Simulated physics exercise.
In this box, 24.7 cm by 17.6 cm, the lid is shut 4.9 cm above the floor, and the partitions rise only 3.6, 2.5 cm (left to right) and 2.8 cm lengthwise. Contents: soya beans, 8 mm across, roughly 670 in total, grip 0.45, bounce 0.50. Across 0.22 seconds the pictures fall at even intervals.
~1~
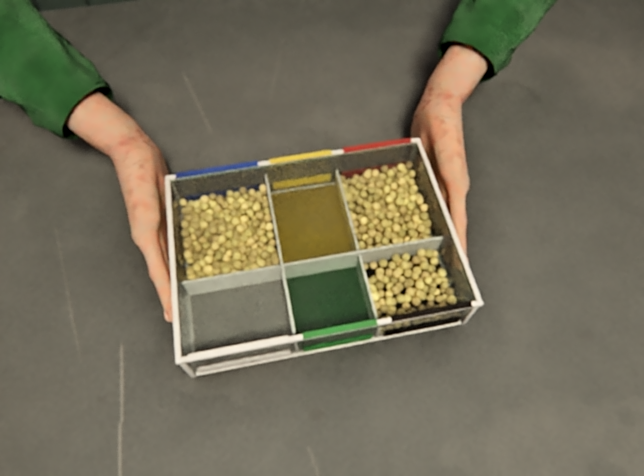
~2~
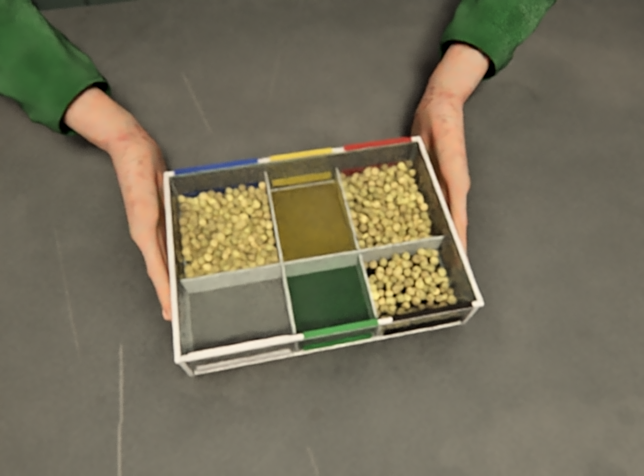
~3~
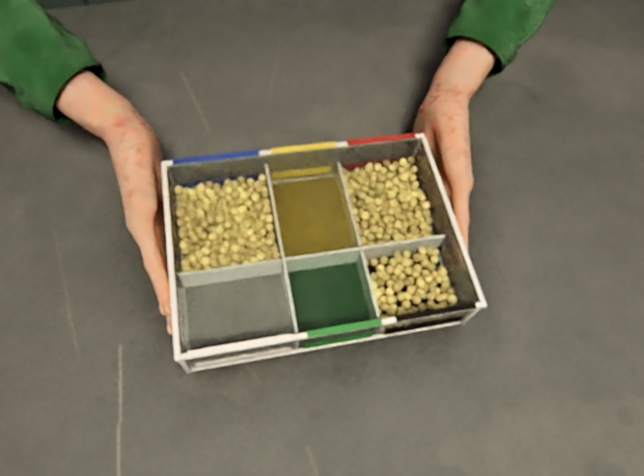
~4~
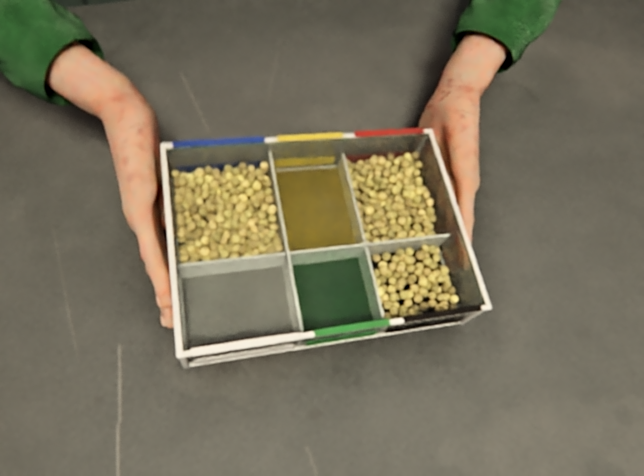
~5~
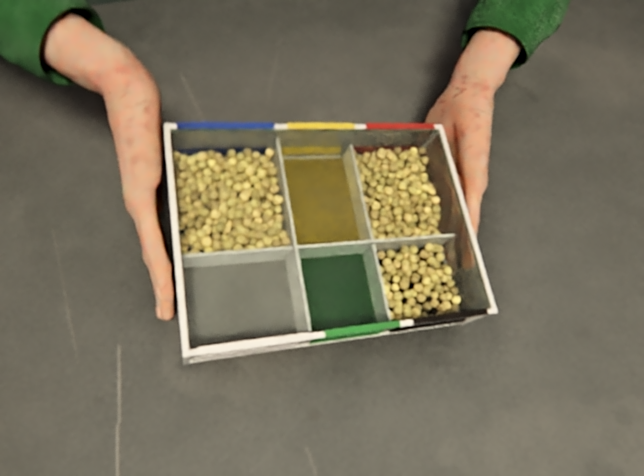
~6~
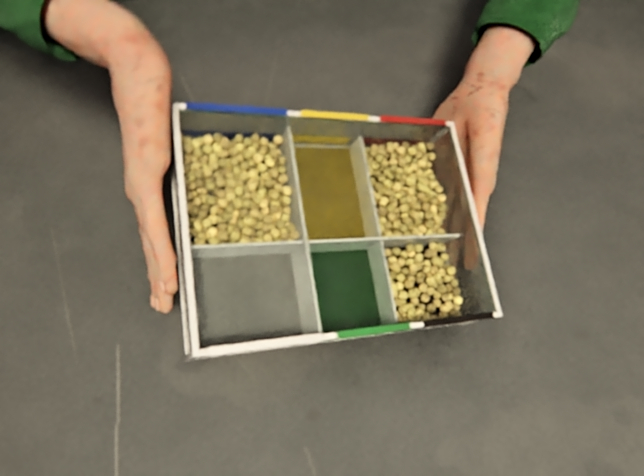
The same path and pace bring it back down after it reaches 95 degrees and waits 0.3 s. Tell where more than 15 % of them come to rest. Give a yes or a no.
Red compartment - yes; blue compartment - yes; green compartment - no; yellow compartment - no; white compartment - no; black compartment - yes.
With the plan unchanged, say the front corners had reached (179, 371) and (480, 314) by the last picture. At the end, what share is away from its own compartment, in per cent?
Then roughly 75 per cent.
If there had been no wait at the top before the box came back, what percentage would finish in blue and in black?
Blue 25, black 35.
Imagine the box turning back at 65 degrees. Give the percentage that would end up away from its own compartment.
About 25 per cent.
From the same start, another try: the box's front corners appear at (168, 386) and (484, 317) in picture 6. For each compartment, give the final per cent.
Red 0, blue 25, green 30, yellow 0, white 25, black 15.
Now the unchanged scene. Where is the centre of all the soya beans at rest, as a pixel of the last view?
Roughly pixel (390, 248).
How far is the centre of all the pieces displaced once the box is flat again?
It moves around 5.0 centimetres.
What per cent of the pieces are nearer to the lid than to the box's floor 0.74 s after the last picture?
I'd say around 60 percent of the pieces.
Then, 0.74 s after the last picture, tilt 95 degrees; red 30 %, blue 30 %, green 5 %, white 5 %, black 30 %.
Then, 1.24 s after the last picture, tilt 50 degrees; red 30 %, blue 25 %, white 5 %, black 40 %.
Then, 1.80 s after the last picture, tilt 0 degrees; red 30 %, blue 25 %, white 5 %, black 40 %.
In the end, red 30 %, blue 25 %, green 0 %, yellow 0 %, white 5 %, black 40 %.
